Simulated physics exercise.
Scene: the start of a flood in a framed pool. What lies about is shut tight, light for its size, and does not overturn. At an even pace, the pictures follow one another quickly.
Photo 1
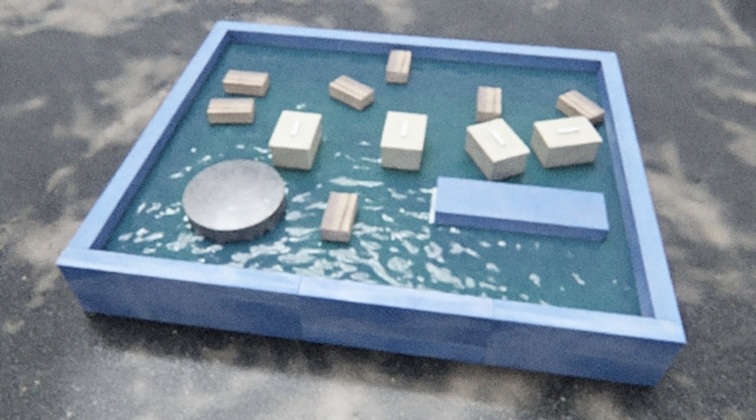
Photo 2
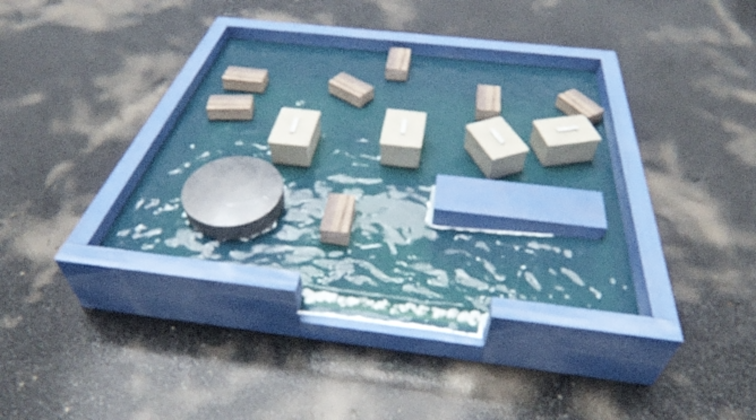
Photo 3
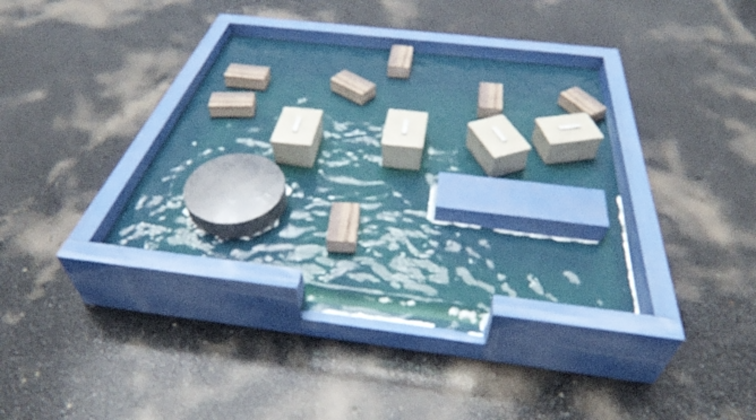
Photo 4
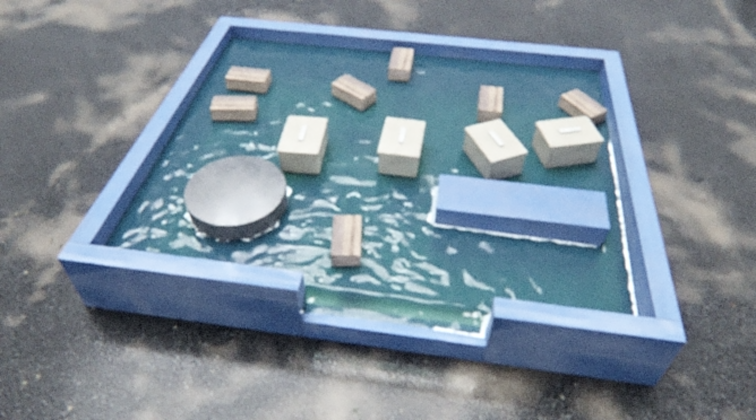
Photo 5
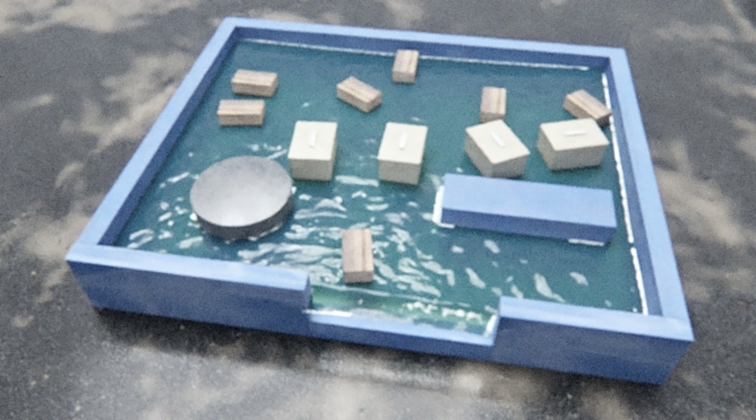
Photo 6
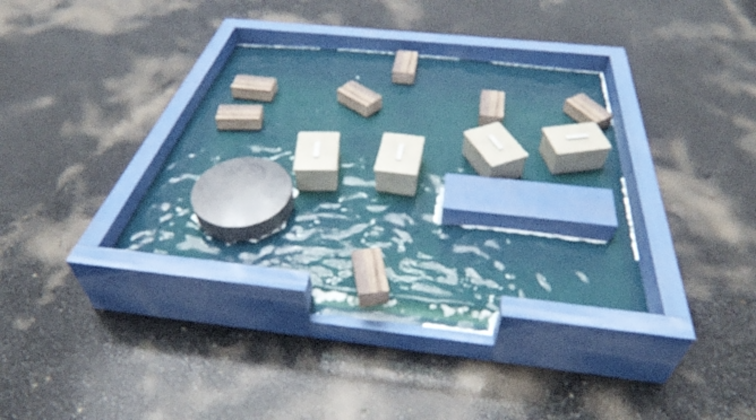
In a blue-framed pool, a section of the front wall opened, and the small wooden block nearest it drifted toward the gap, followed by slight forward shifts among the pale boxes behind it.
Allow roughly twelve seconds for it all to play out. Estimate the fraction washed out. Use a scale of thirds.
On that scale, below a third.
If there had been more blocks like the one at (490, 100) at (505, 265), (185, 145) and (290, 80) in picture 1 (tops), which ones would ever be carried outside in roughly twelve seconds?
Outcomes in turn are expelled, not expelled, not expelled.
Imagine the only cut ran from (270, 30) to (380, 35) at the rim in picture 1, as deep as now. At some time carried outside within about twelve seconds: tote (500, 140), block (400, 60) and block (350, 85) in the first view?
Looking at them in turn, number one is held back, number two is flushed away, and number three is flushed away.
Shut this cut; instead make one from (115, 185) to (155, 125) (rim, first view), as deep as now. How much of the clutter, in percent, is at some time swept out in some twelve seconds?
I reckon 20 percent.
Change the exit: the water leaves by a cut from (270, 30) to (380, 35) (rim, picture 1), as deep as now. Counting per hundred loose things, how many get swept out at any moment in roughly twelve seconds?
I'd say around 40 percent.
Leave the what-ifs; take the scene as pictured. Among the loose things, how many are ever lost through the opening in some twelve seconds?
I make it 3 of them.
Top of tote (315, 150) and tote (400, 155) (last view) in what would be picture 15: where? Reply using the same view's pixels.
About (336, 240) and (396, 271).
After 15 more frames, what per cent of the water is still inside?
It comes to about 72 parts in a hundred.
A moment on, 1 of 11 are out; 10 afloat.
Next, 1 of 11 are out; 10 afloat.
Later, 3 of 11 are out; 8 afloat.
In the end, 3 of 11 are out; 8 afloat.
